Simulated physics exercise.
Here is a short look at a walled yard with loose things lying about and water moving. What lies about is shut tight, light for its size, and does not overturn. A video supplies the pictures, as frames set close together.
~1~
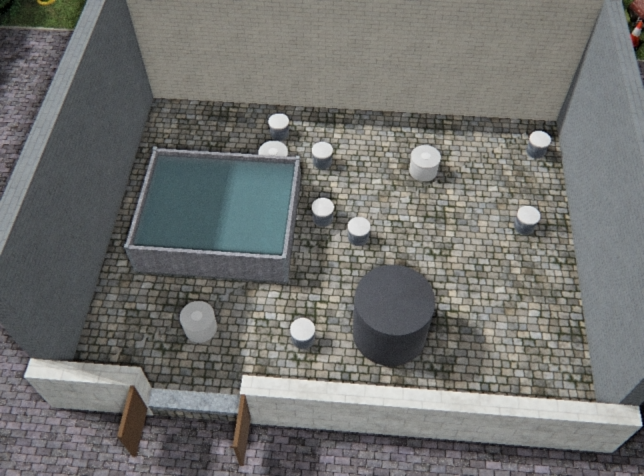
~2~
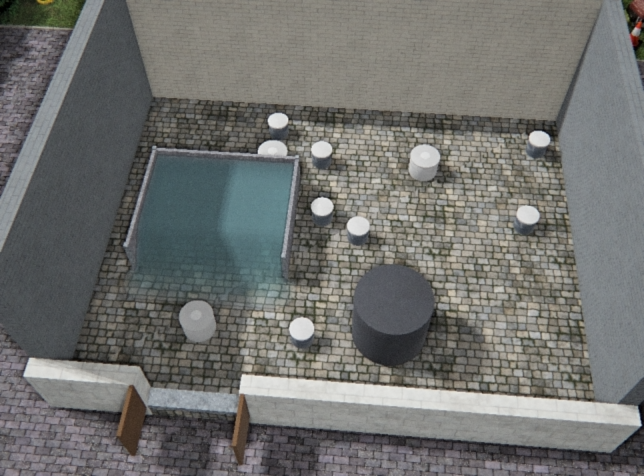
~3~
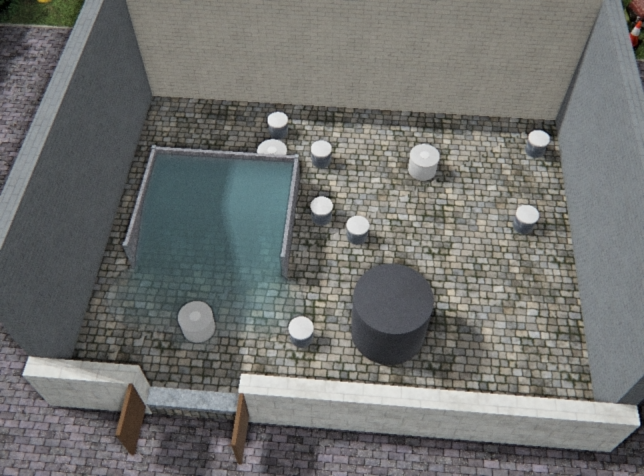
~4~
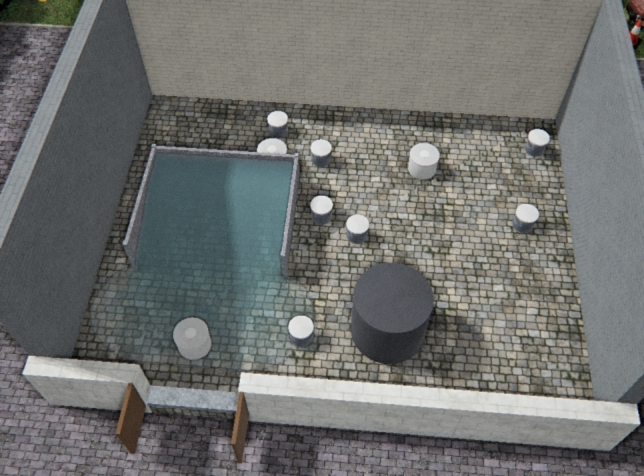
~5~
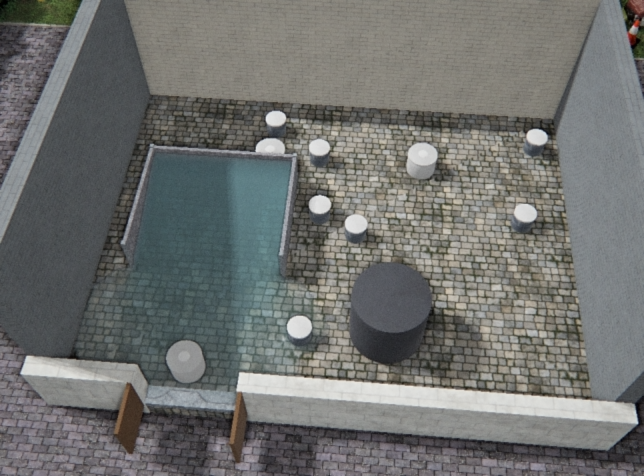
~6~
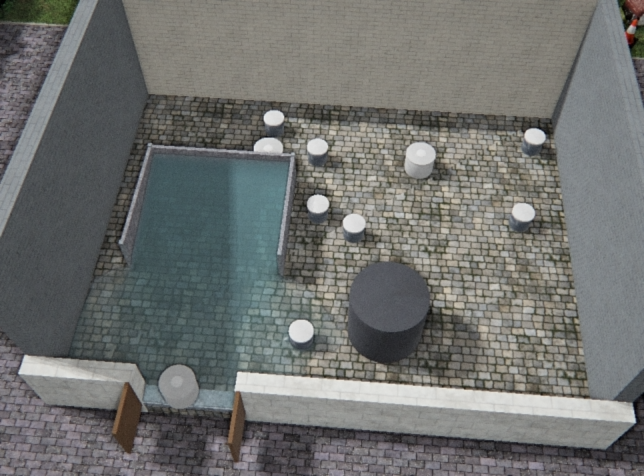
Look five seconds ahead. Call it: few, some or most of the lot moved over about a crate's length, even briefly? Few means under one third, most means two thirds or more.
Few.
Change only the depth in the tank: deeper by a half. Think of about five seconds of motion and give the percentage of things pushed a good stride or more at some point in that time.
30 per cent.
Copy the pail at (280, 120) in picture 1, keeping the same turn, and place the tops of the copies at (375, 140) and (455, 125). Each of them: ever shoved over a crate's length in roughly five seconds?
Result, in sequence - short of that distance / short of that distance.
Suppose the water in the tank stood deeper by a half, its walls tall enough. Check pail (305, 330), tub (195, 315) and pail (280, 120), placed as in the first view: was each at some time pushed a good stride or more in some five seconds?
Taking them as listed, the first reached the mark, the second reached the mark and the third stopped before it.
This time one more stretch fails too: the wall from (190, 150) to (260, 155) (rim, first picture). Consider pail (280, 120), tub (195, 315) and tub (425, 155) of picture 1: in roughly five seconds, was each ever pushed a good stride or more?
Each in turn, ends up that far off, never travels that far, ends up that far off.
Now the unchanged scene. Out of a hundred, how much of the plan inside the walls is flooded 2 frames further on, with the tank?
My estimate is about 30 per cent.
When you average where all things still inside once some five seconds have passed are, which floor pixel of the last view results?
Average floor point: Approx. (392, 186).
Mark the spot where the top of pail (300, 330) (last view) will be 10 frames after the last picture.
It should be around (463, 369).
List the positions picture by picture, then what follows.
A tub at (197, 316), on the bottom; a pail at (303, 329), on the bottom; 0 of 10 have shifted, in the first picture.
A tub at (196, 315), on the bottom; a pail at (302, 328), on the bottom; 0 of 10 have shifted, in the second picture.
A tub at (195, 316) rests on the ground; a pail at (301, 328), on the bottom; 0 of 10 have shifted, in the third picture.
A tub at (191, 333), on the bottom, close to its start; a pail at (301, 327), on the bottom; 1 of 10 have shifted, in the fourth picture.
A tub at (184, 357), on the bottom, a stride from its start; a pail at (299, 327) rests on the ground; 1 of 10 have shifted, in the fifth picture.
A tub at (177, 382) rests on the ground, a stride from its start; a pail at (301, 331), on the bottom, close to its start; 2 of 10 have shifted, in the sixth picture.
A moment on, 2 of 10 are well off their spots; 0 afloat.
Next, 2 of 10 are well off their spots; 0 afloat.
Later, 2 of 10 are well off their spots; 1 afloat.
In the end, 2 of 10 are well off their spots, and 2 have been at some point; 0 afloat.
